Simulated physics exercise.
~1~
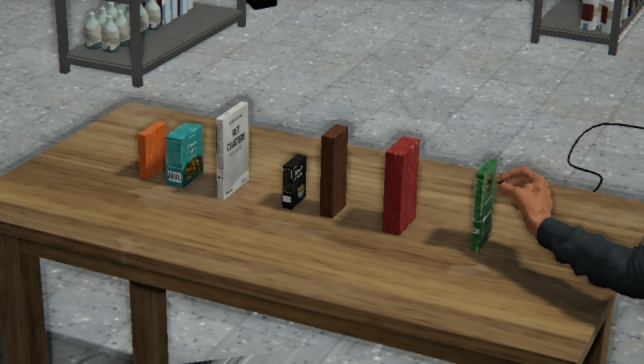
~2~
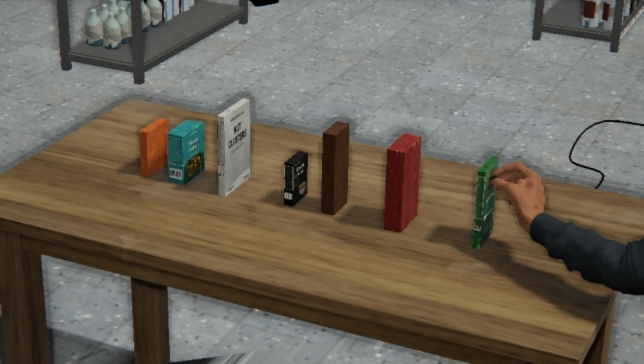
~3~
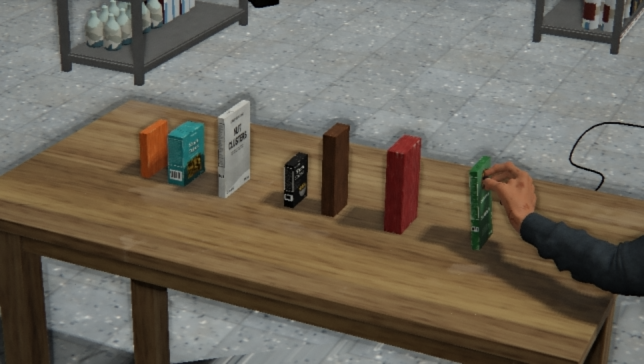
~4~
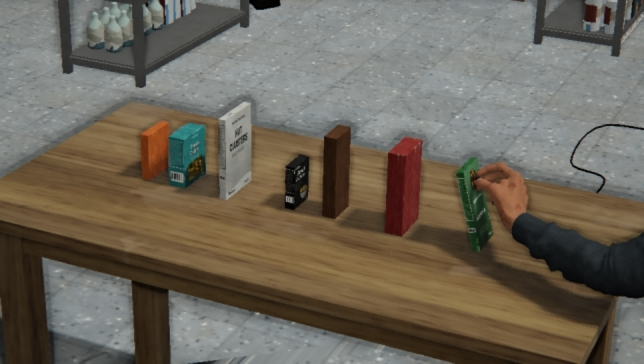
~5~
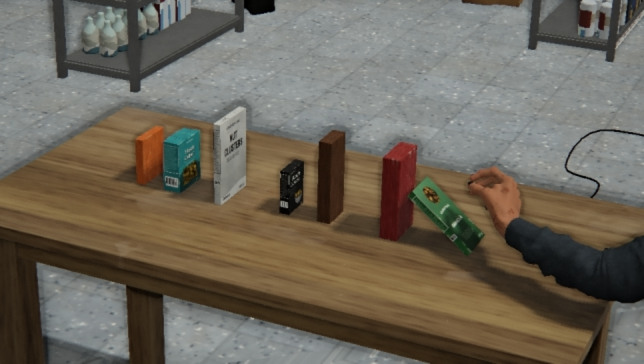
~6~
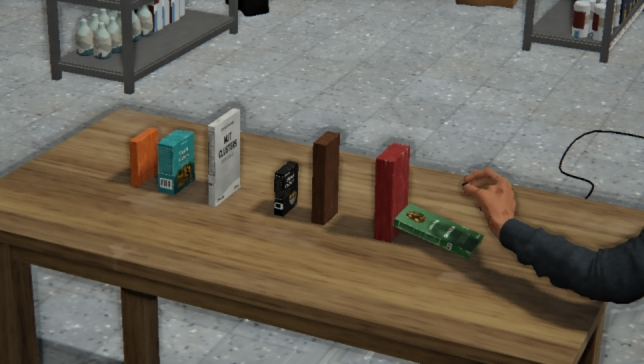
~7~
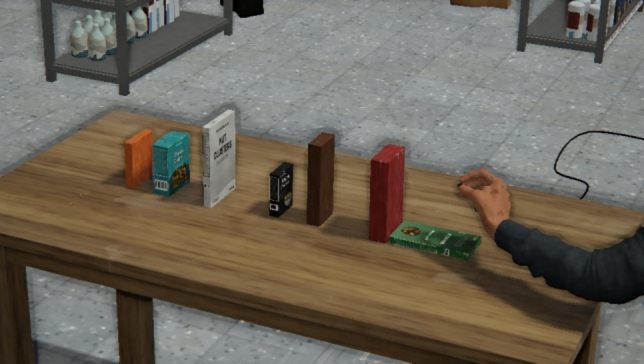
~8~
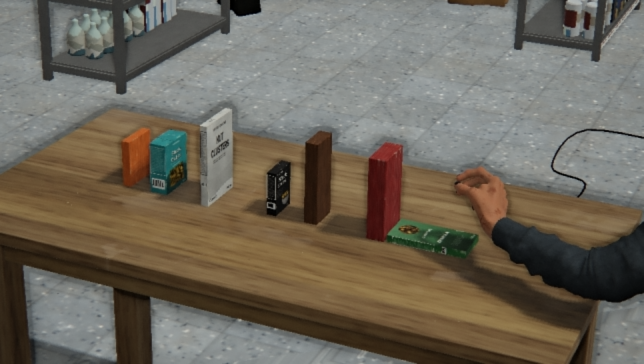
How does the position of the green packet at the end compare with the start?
At the start the green packet stands upright on the table. By the end it lies on its side beside the red block.
